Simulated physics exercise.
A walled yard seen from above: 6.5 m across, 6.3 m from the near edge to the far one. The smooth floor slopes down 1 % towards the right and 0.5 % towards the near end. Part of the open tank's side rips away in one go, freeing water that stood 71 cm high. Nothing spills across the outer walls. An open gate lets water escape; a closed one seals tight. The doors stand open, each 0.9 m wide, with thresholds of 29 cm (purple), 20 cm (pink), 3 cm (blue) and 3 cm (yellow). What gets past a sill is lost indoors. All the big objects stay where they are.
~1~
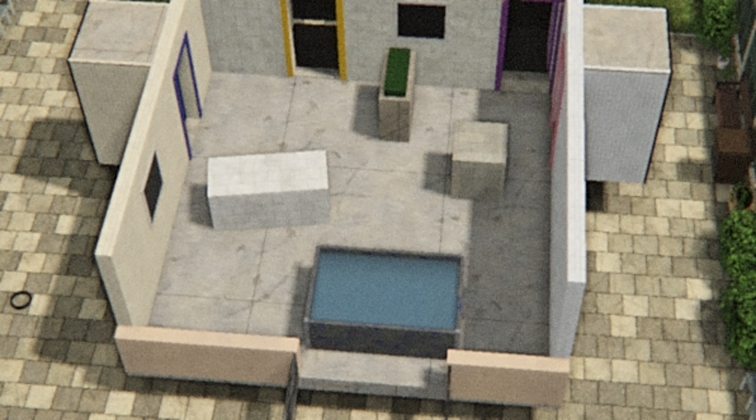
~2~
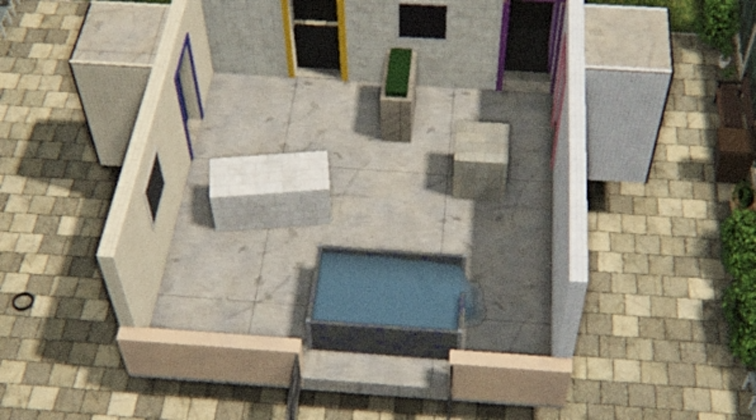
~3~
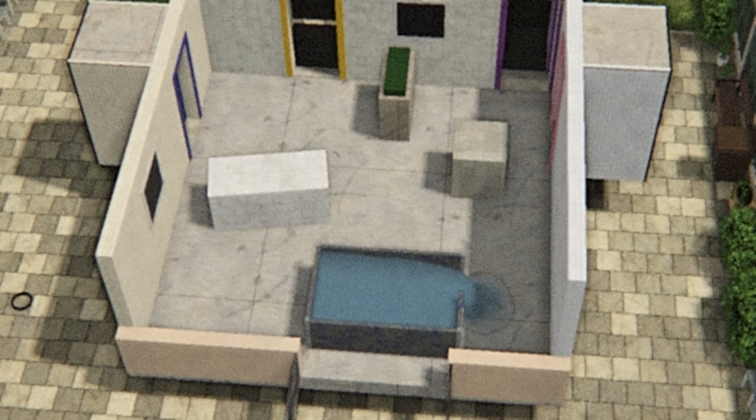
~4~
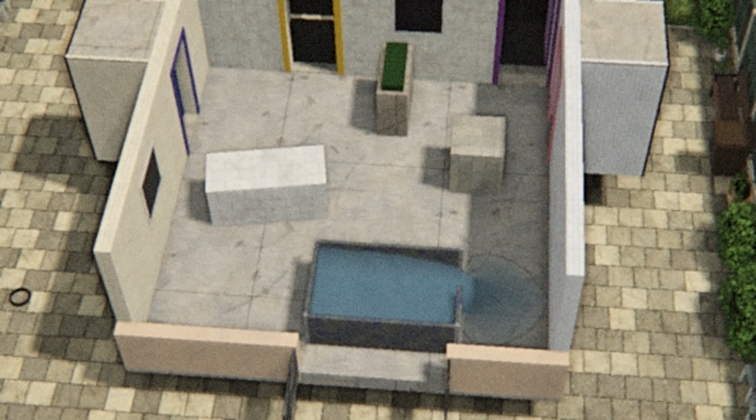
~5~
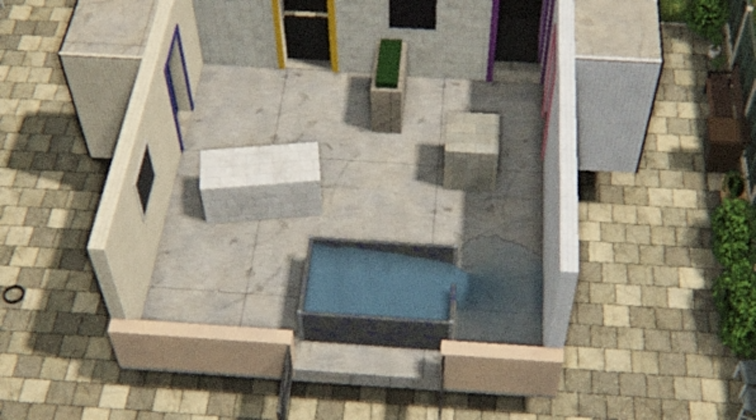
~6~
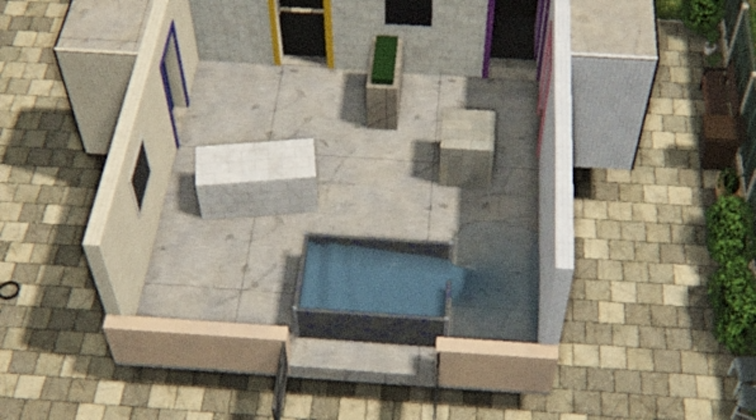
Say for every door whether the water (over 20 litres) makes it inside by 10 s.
Door by door: At the purple door it does not reach the limit; at the pink door it stays under the limit; at the blue door it keeps below the limit; at the yellow door it does not reach the limit.
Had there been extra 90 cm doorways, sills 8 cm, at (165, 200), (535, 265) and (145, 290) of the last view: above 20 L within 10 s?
In that order: Below, over, not over.
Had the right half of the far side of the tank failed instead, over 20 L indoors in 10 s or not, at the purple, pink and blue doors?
Then: Purple not over, pink not over, blue above.
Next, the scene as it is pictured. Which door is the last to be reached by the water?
The blue one.
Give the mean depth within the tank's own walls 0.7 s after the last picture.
Some 52 cm.
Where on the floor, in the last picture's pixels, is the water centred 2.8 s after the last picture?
At about (436, 268).
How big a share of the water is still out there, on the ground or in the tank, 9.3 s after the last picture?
Roughly 88 in a hundred.
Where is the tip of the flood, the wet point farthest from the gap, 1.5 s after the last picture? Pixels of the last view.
Near (539, 87).
Then, 0.7 s after the last picture water covers 15 % of the floor and is deepest (42 cm) near (537, 370); purple door not reached, pink door not reached, blue door not reached, yellow door not reached.
Then, 1.5 s after the last picture water covers 20 % of the floor and is deepest (39 cm) near (537, 370); purple door 4 cm at the sill, 0 L in, pink door 6 cm at the sill, 0 L in, blue door not reached, yellow door not reached.
Then, 2.8 s after the last picture water covers 35 % of the floor and is deepest (28 cm) near (539, 94); purple door 24 cm at the sill, 0 L in, pink door 7 cm at the sill, 0 L in, blue door not reached, yellow door not reached.
Then, 5.3 s after the last picture water covers 55 % of the floor and is deepest (22 cm) near (539, 94); purple door 19 cm at the sill, 0 L in, pink door 8 cm at the sill, 0 L in, blue door not reached, yellow door 2 cm at the sill, 0 L in.
Then, 9.3 s after the last picture water covers 85 % of the floor and is deepest (15 cm) near (538, 276); purple door 12 cm at the sill, 0 L in, pink door 12 cm at the sill, 0 L in, blue door 3 cm at the sill, 0 L in, yellow door 2 cm at the sill, 0 L in.
